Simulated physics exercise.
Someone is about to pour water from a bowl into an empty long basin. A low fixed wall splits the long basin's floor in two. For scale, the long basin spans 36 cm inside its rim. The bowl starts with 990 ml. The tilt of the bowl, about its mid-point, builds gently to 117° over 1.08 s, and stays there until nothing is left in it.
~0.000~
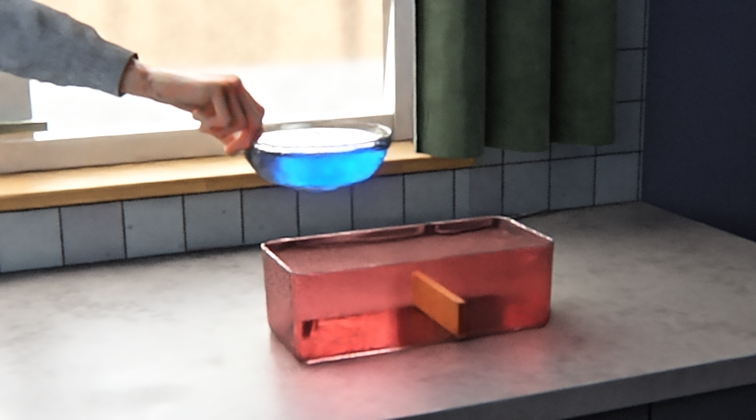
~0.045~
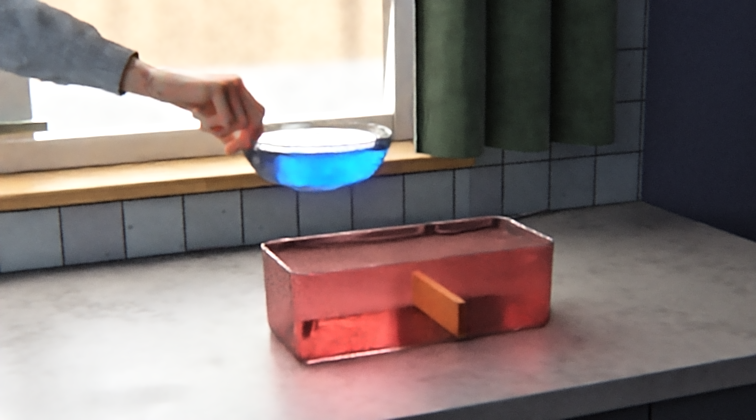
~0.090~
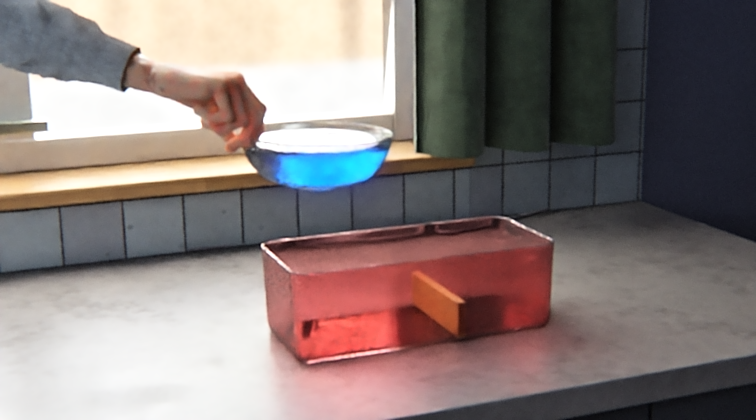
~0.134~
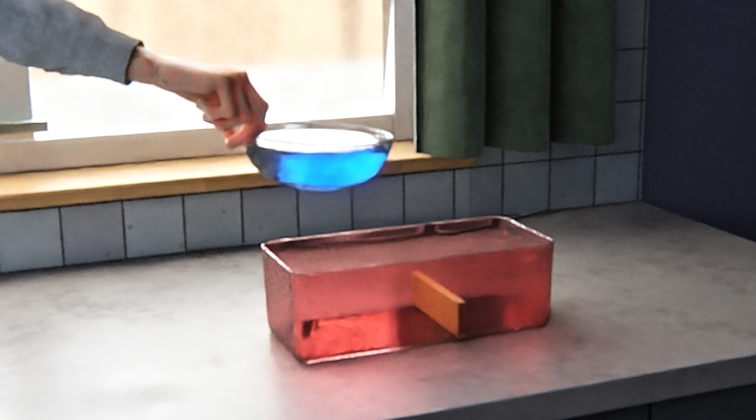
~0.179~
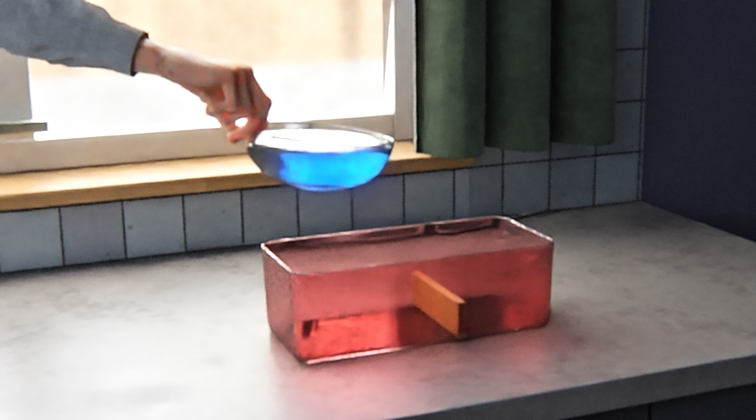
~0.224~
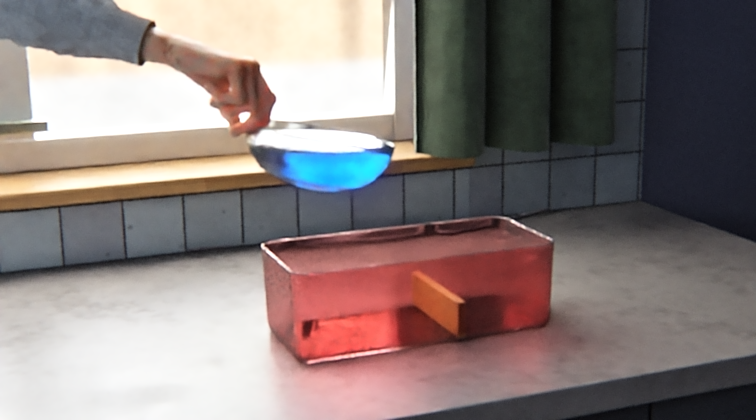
Hand slightly tilting a glass bowl of blue water rightward above a long reddish basin on a counter by a window.
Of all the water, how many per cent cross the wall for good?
The far part has some 34 per cent.
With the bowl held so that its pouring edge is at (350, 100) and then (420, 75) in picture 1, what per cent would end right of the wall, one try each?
First 5, then 70 per cent.
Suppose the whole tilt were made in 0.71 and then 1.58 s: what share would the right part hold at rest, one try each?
In turn about 20 and 45 per cent.
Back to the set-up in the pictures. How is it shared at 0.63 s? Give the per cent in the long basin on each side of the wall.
Near 20 on the left, 24 on the right.
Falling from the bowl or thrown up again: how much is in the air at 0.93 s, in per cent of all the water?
About 2 per cent.
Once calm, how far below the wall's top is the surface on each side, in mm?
Left about 28 mm, right about 30 mm.
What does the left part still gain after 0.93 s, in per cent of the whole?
Some 0 per cent.
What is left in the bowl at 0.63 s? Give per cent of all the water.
Some 18 per cent.
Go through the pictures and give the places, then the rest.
In the first frame, it leans 0°; its right rim is at (385, 129); the water meets the walls at (245, 146) and (381, 136); the long basin's rim runs from (276, 260) to (529, 230); the wall's top is at (437, 287).
In the second frame, it leans 1°; its right rim is at (385, 130); the water meets the walls at (244, 146) and (381, 136).
In the third frame, it leans 2°; its right rim is at (386, 132); the water meets the walls at (245, 145) and (382, 137).
In the fourth frame, it leans 4°; its right rim is at (387, 135); the water meets the walls at (246, 144) and (382, 138).
In the fifth frame, it leans 8°; its right rim is at (388, 139); the water meets the walls at (248, 143) and (384, 140).
In the sixth frame, it leans 12°; its right rim is at (388, 144); the water meets the walls at (250, 142) and (385, 140).
Then, 0.63 s in, the tilt is 74° and 19 per cent is still to pour, 21 is left of the wall and 24 right of it.
Then, 0.93 s in, the tilt is 111° and 0 per cent is still to pour, 63 is left of the wall and 34 right of it.
Then, 1.24 s in, the tilt is 117° and 0 per cent is still to pour, 63 is left of the wall and 34 right of it.
Then, 1.58 s in, the tilt is 117° and 0 per cent is still to pour, 63 is left of the wall and 34 right of it.
Finally, 63 per cent lies left of the wall, 34 right of it and 3 outside.
